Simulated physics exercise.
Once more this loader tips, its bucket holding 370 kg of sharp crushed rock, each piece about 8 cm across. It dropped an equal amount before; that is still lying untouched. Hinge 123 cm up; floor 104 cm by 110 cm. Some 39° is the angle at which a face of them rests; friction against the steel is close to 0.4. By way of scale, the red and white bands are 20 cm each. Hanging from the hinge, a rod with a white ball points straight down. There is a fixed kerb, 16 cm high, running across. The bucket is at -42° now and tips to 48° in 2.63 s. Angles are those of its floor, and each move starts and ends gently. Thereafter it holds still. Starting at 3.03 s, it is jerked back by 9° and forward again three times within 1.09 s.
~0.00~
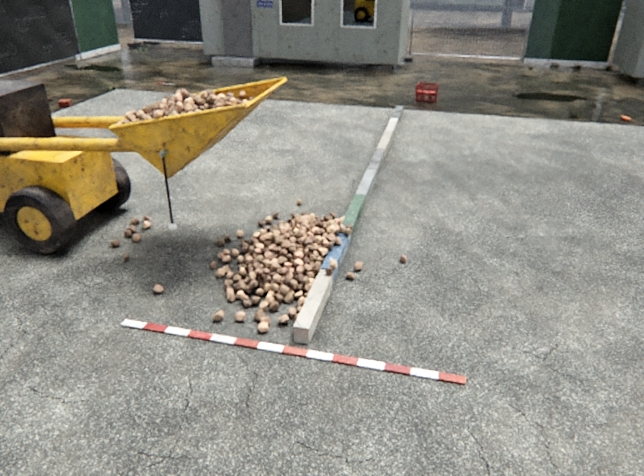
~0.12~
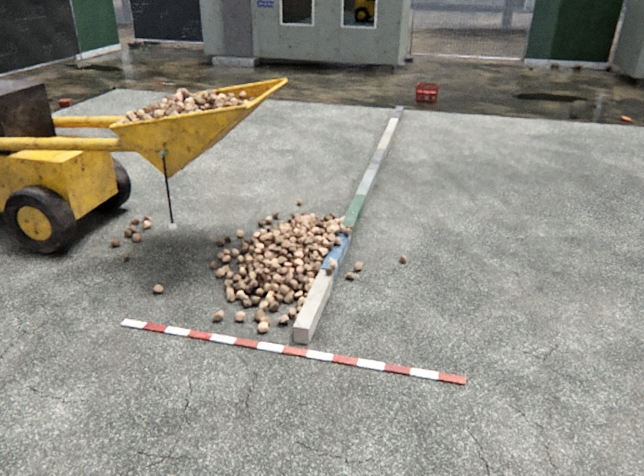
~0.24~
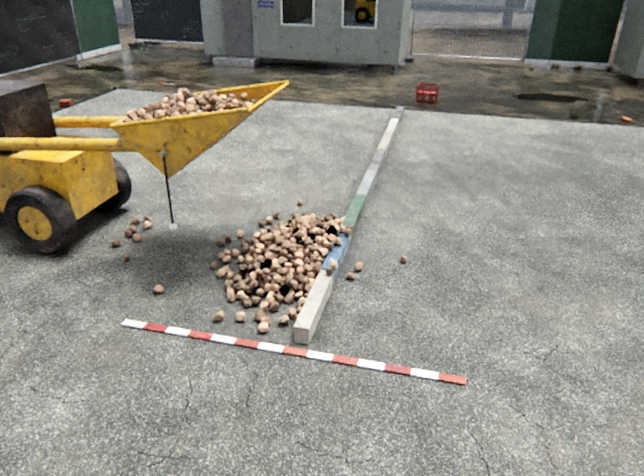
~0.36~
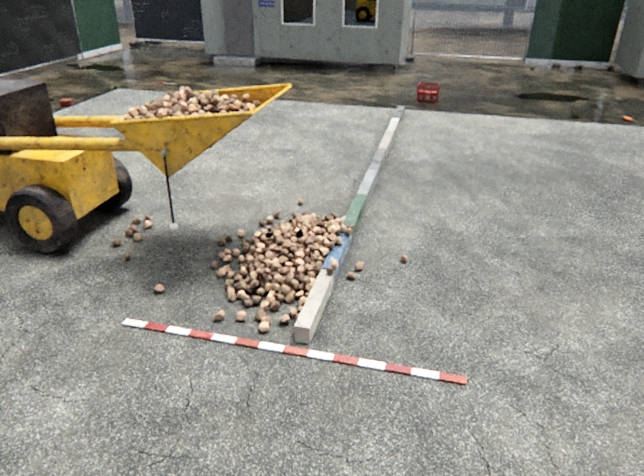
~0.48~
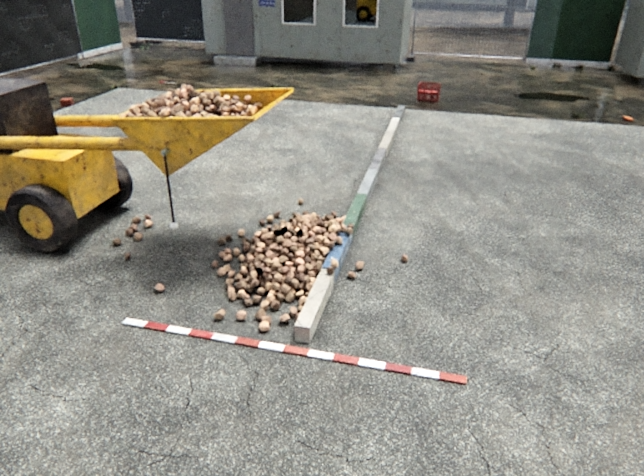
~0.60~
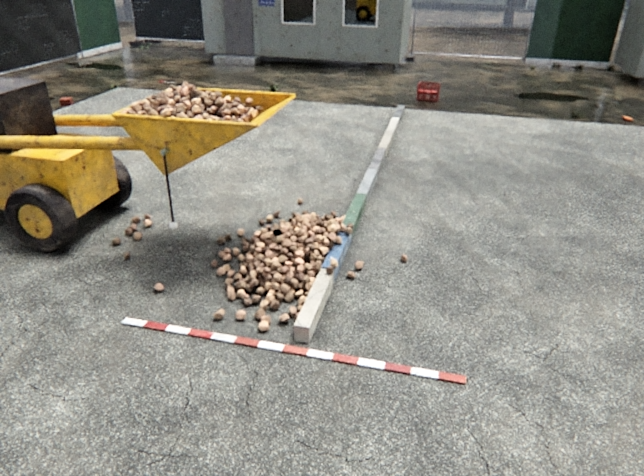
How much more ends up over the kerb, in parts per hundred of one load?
Close to 1 parts in a hundred.
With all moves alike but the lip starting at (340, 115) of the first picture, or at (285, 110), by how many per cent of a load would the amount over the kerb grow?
First place: Roughly 80 %; second place: Roughly 15 %.
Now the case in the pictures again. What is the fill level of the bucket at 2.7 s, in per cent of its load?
Estimate: 5 % remaining inside, roughly.
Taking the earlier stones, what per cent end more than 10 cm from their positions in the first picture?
Roughly 5 % of them.
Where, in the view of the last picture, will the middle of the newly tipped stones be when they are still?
Middle: Approx. (268, 237) px.
After 2.0 s the floor is at 34°; in per cent of one load, 97 in the bucket, 104 on this side of the kerb, 1 over the kerb; the foremost stones are at (352, 253).
After 2.7 s the floor is at 48°; in per cent of one load, 6 in the bucket, 194 on this side of the kerb, 1 over the kerb; the foremost stones are at (363, 243).
After 4.6 s the floor is at 48°; in per cent of one load, 0 in the bucket, 199 on this side of the kerb, 2 over the kerb; the foremost stones are at (379, 254).
After 7.3 s the floor is at 48°; in per cent of one load, 0 in the bucket, 199 on this side of the kerb, 2 over the kerb; the foremost stones are at (379, 254). Net gain over the kerb, 1.
